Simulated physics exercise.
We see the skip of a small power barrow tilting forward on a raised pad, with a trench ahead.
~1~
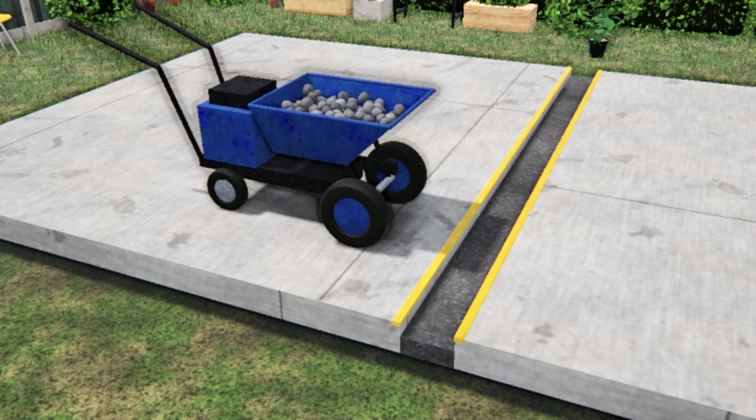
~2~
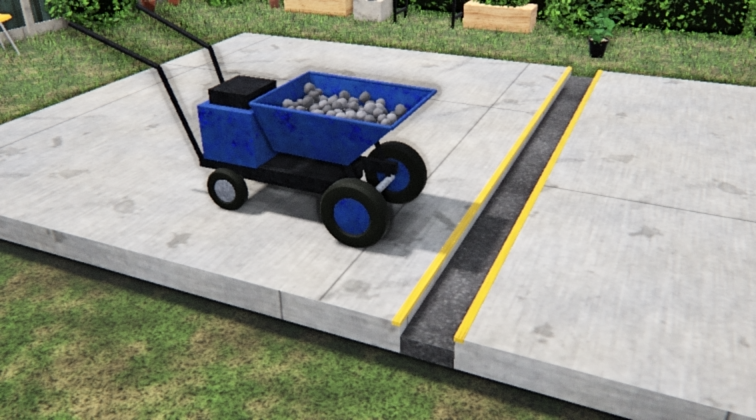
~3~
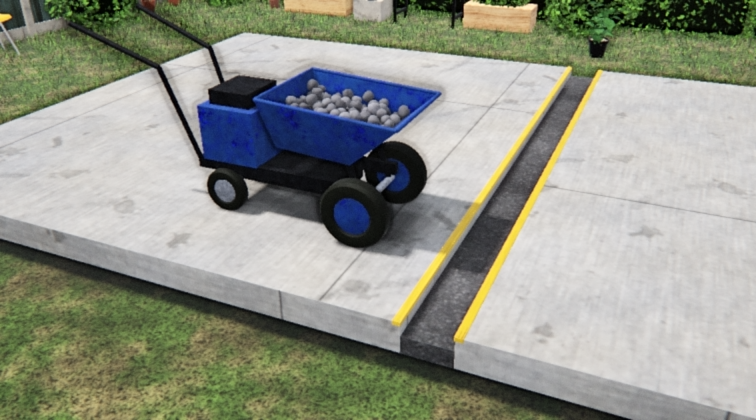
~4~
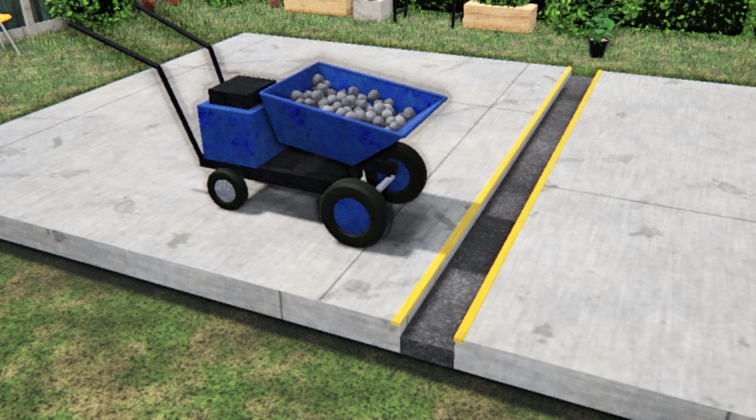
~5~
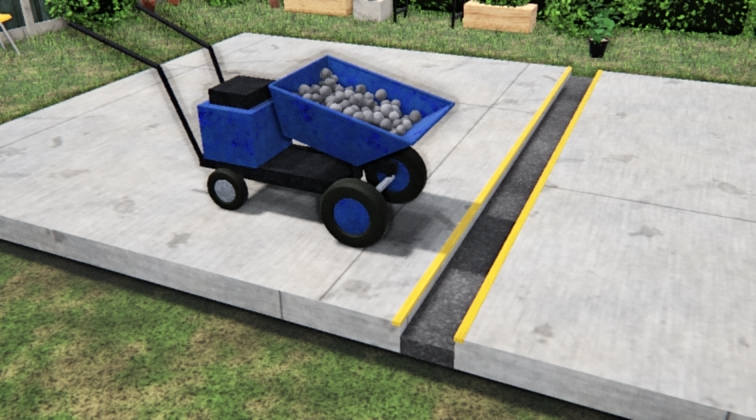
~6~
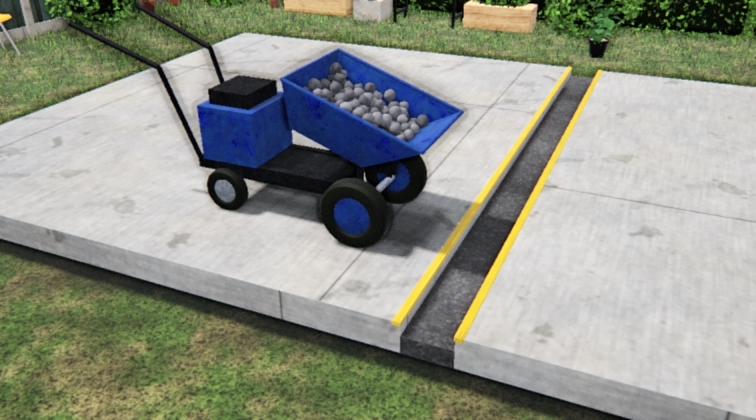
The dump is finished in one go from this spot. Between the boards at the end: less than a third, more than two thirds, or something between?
The trench takes from one third to two thirds.
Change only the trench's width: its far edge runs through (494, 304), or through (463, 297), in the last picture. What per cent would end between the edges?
Near 70 % and 30 %.
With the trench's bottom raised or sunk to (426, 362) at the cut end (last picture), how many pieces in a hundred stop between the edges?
Near 70 %.
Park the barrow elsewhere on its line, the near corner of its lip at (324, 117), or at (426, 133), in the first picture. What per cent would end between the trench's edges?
First some 40, then 0 per cent.
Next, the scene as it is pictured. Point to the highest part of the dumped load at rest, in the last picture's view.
Near (515, 246).
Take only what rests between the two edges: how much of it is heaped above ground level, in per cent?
Some 35 per cent.
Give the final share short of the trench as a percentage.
Some 0 per cent.
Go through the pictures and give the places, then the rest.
In the first frame, lip of the skip at (390, 127), level; top of the load at (336, 108), round cobbles; first edge of the trench at (420, 286); far edge at (479, 301), the trench under half as wide as the skip, and shallow for its width.
In the second frame, lip of the skip at (392, 128), level; top of the load at (337, 107).
In the third frame, lip of the skip at (396, 131), tipped barely; top of the load at (327, 103).
In the fourth frame, lip of the skip at (404, 136), tipped a little; top of the load at (325, 105).
In the fifth frame, lip of the skip at (412, 144), tipped a little; top of the load at (328, 97).
In the sixth frame, lip of the skip at (422, 153), tipped clearly; top of the load at (338, 93); first edge of the trench at (420, 286); far edge at (479, 301).
Soon, skip tipped steeply; all in the skip.
A while on, skip tipped right over; most in the skip; about a quarter in or heaped over the trench; a small part beyond it; a stray few falling.
Towards the end, skip tipped right over; a small part in the skip; about half in or heaped over the trench; about half beyond it.
Finally, skip tipped right over; a stray few in the skip; about half in or heaped over the trench; about half beyond it.
